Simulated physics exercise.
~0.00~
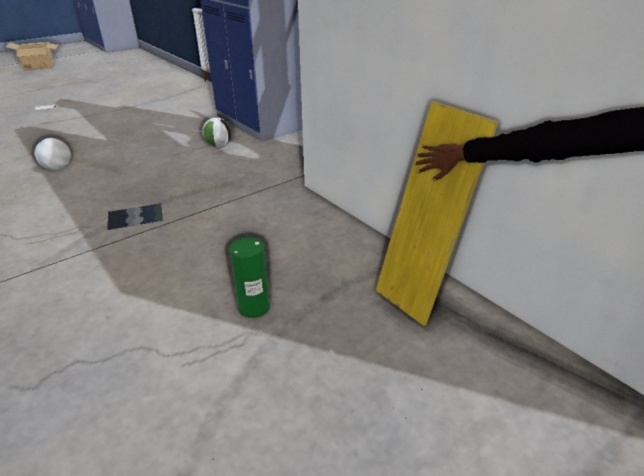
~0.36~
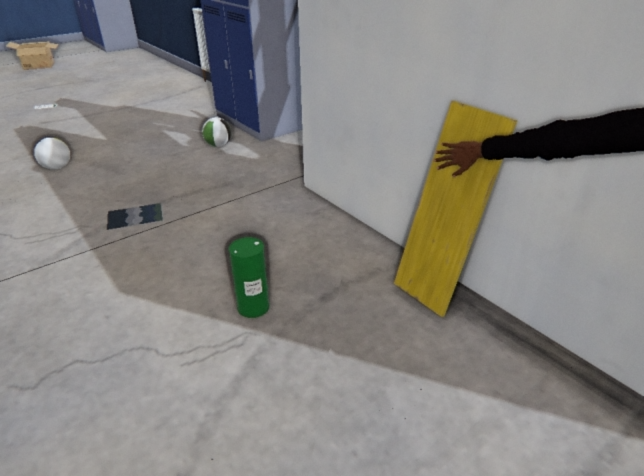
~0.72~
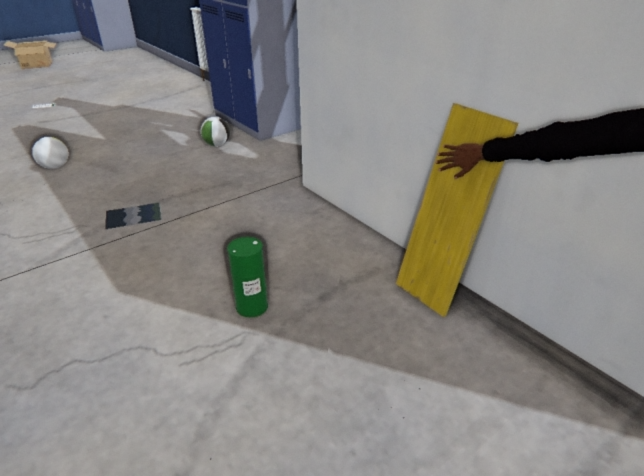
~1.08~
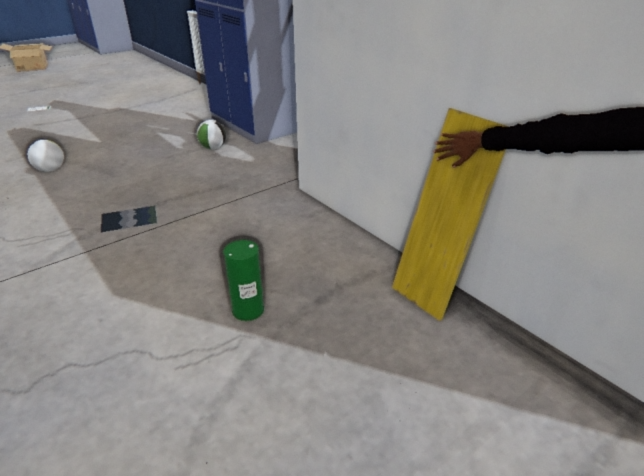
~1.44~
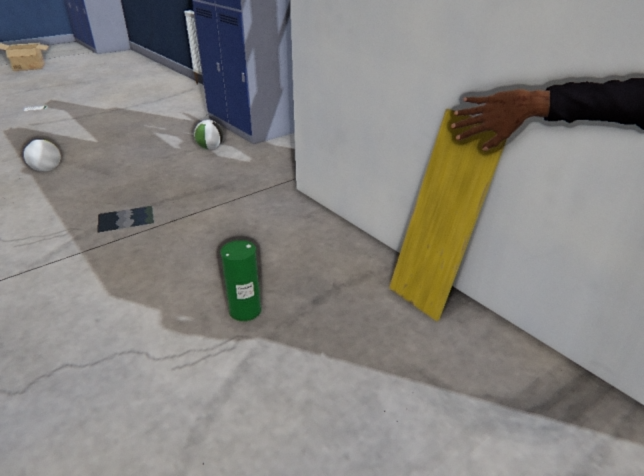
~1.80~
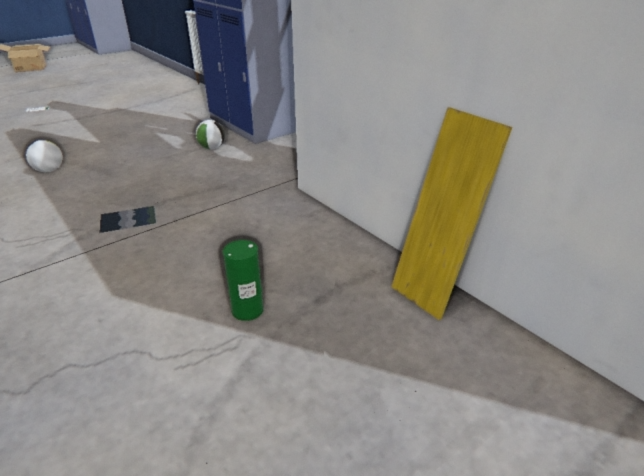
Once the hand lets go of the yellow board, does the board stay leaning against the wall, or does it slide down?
The yellow board stays up, still leaning against the wall after the hand has gone.
A dark-sleeved arm reaches in from the right, its hand on a yellow board that leans against a bare pale wall, seen from above in a slightly swaying view. A green canister stands on the cracked concrete floor near the middle, with two balls, blue lockers and a cardboard box farther back on the left. The hand shifts the board a little to the right and steadies it there. Then it lets go and draws back out of view. The board stays leaning on the wall, and the canister still stands in its place.
